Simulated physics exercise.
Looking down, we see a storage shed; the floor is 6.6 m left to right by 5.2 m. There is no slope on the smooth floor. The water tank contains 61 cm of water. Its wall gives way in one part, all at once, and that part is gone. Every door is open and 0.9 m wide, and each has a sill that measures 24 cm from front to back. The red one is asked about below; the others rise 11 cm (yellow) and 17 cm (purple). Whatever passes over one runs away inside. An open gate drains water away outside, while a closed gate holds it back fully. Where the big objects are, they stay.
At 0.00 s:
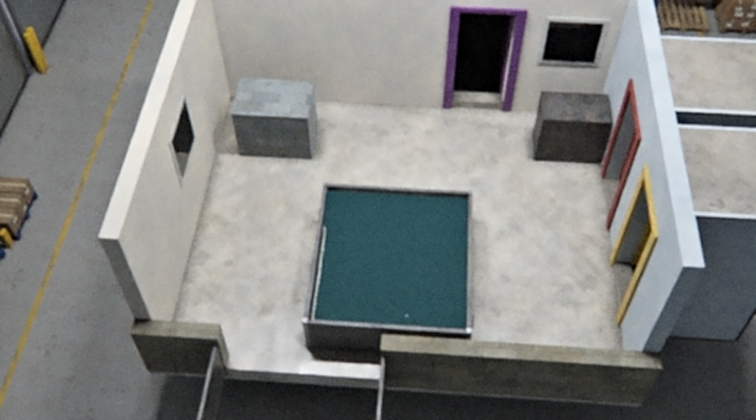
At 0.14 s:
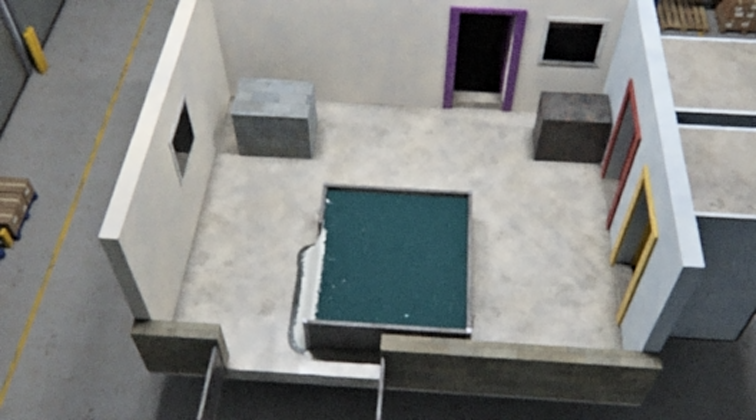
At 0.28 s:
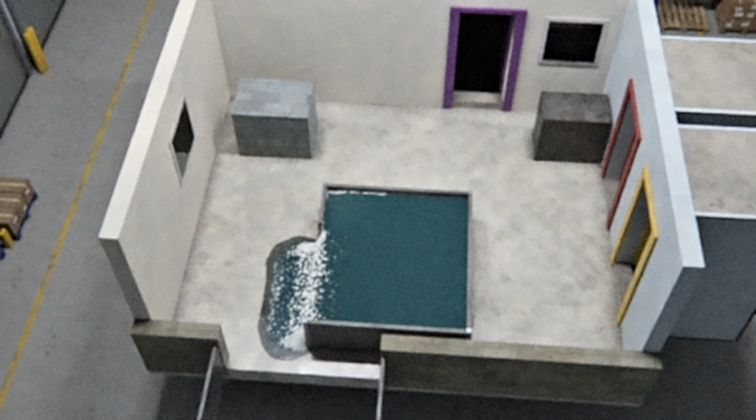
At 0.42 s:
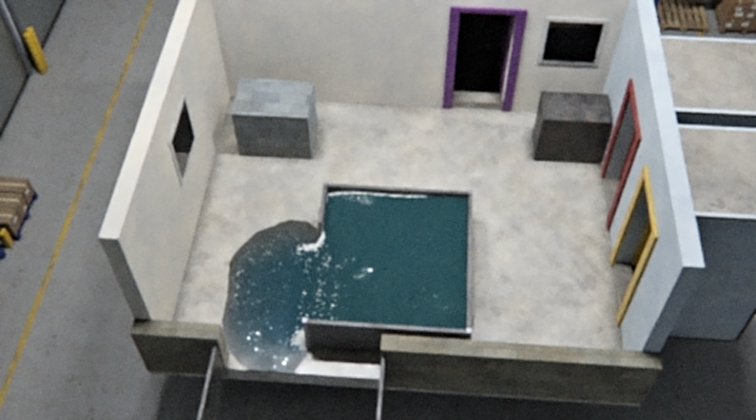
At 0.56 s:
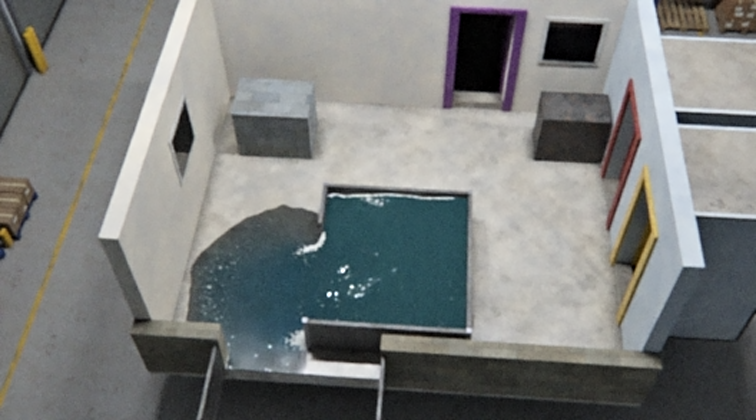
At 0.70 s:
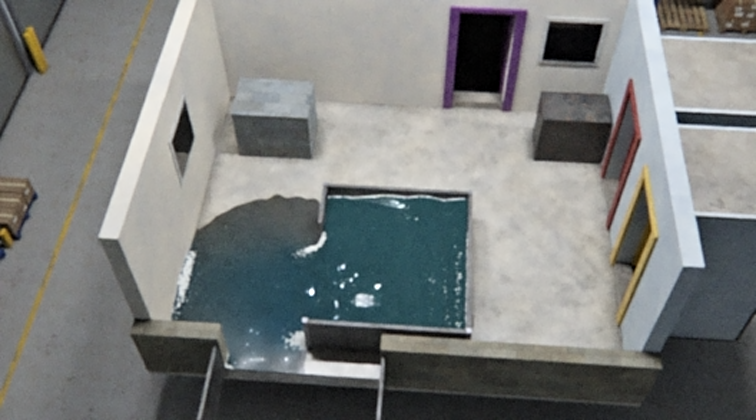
Water pours from the tank's left side and spreads across the pale floor to the left wall.
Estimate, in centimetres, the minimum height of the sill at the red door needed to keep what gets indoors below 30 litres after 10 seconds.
9 cm.
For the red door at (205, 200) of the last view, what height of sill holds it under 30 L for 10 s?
13.0 cm.
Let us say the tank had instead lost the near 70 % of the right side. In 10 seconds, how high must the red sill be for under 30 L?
That way, roughly 19 cm.
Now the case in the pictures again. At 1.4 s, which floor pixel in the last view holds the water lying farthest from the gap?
The farthest wet point sits near (214, 162) in the last view.
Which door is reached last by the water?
It's the yellow door.
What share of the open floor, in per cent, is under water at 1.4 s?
I'd say near 20 percent is wet.
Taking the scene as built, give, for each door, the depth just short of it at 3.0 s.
Reading in centimetres: Yellow = 0, purple = 0, red = 0.
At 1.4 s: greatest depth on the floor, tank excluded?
Around 56 centimetres.
After 1.4 s water covers 20 % of the floor, deepest (56 cm) near (178, 350); it has not reached the red door.
After 3.0 s water covers 35 % of the floor, deepest (37 cm) near (230, 102); it has not reached the red door.
After 10.0 s water covers 95 % of the floor, deepest (14 cm) near (418, 126); 9 cm at the red door, 99 litres in over its 5 cm sill.
At the red door as built, the water arrived by 5.3 s and peaked near 14 cm at 6.4 s.
With a sill of 8 cm, 44 litres would have come in within the 10 s; with 11 cm, 13 litres. So under 30 litres takes about 9 cm.
